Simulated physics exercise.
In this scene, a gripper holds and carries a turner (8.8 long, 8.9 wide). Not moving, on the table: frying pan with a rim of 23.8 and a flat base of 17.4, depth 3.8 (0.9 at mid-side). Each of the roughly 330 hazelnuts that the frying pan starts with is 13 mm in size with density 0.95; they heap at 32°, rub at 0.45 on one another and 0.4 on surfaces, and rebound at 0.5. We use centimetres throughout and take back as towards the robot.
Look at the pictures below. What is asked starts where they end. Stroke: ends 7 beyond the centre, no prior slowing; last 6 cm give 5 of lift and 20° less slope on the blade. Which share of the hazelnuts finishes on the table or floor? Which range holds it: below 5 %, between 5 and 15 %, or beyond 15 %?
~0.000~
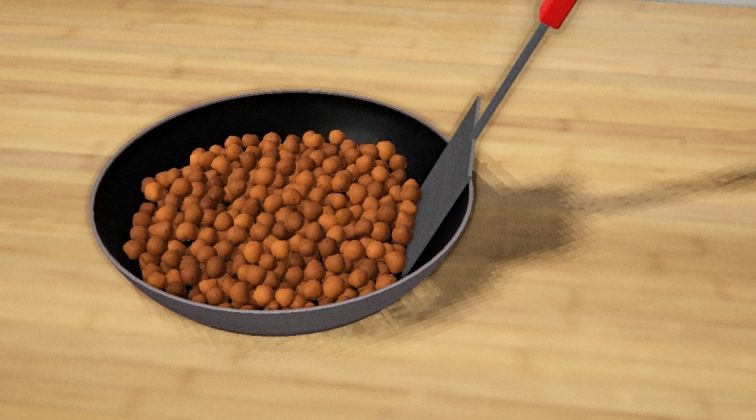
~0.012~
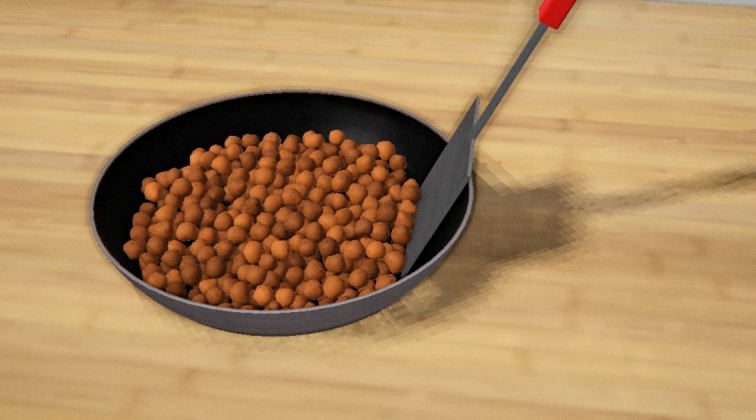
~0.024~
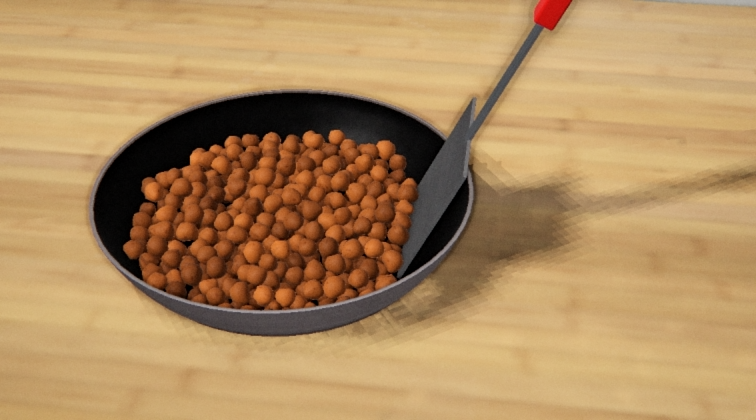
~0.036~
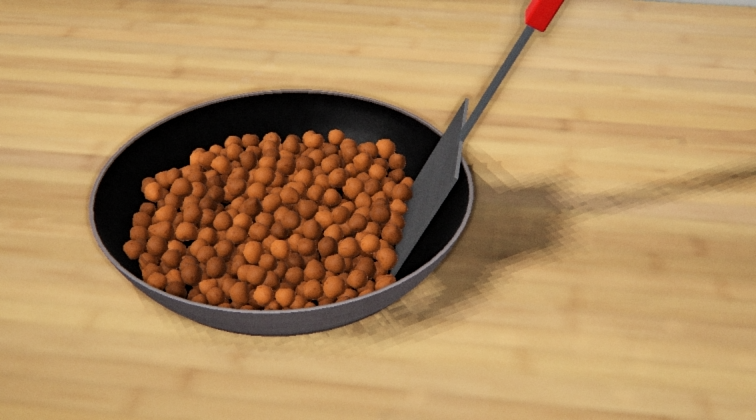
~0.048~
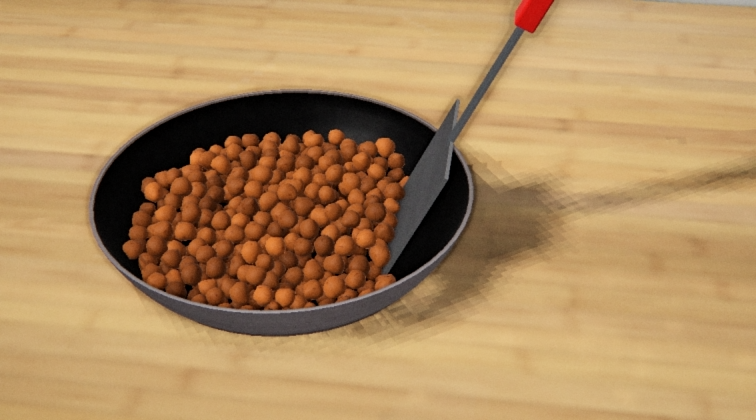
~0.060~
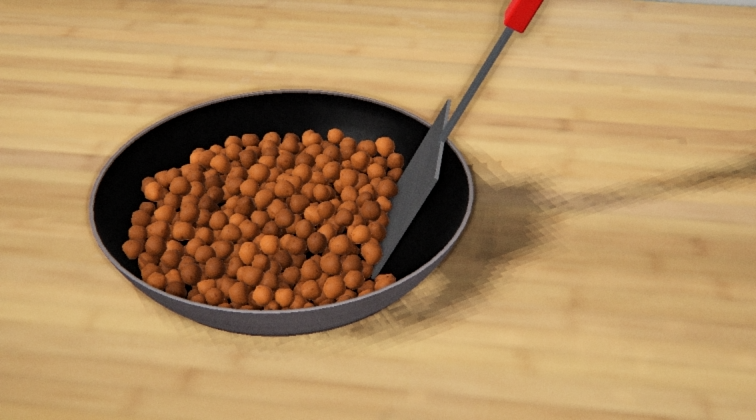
The range between 5 and 15 %.
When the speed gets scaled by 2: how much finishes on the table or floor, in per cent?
I'd put it around 20 per cent.
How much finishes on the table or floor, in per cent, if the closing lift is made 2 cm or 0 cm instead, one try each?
First try about 5 %, second try about 5 %.
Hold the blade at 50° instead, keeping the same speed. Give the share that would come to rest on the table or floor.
Near 10 %.
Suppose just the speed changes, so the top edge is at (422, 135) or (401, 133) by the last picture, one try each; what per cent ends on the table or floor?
I'd estimate some 20 and 25 in a hundred.
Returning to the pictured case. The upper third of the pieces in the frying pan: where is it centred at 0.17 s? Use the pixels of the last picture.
The top third sits at roughly (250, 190).
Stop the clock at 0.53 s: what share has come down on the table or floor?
Roughly 8 percent.
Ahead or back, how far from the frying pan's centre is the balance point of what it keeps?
I'd say close to 4.0 cm toward the front.
After 0.17 s, sloping 65°, highest piece 4 above the table; 334 in the frying pan.
After 0.27 s, sloping 56°, highest piece 6 above the table; 334 in the frying pan.
After 0.53 s, sloping 45°, highest piece 5 above the table; 306 in the frying pan, 26 on the table or floor, 2 on the blade or in flight.
After 1.58 s, sloping 45°, highest piece 5 above the table; 305 in the frying pan, 29 on the table or floor.
In the end, 305 in the frying pan, 29 on the table or floor. That is 9 % on the table or floor.
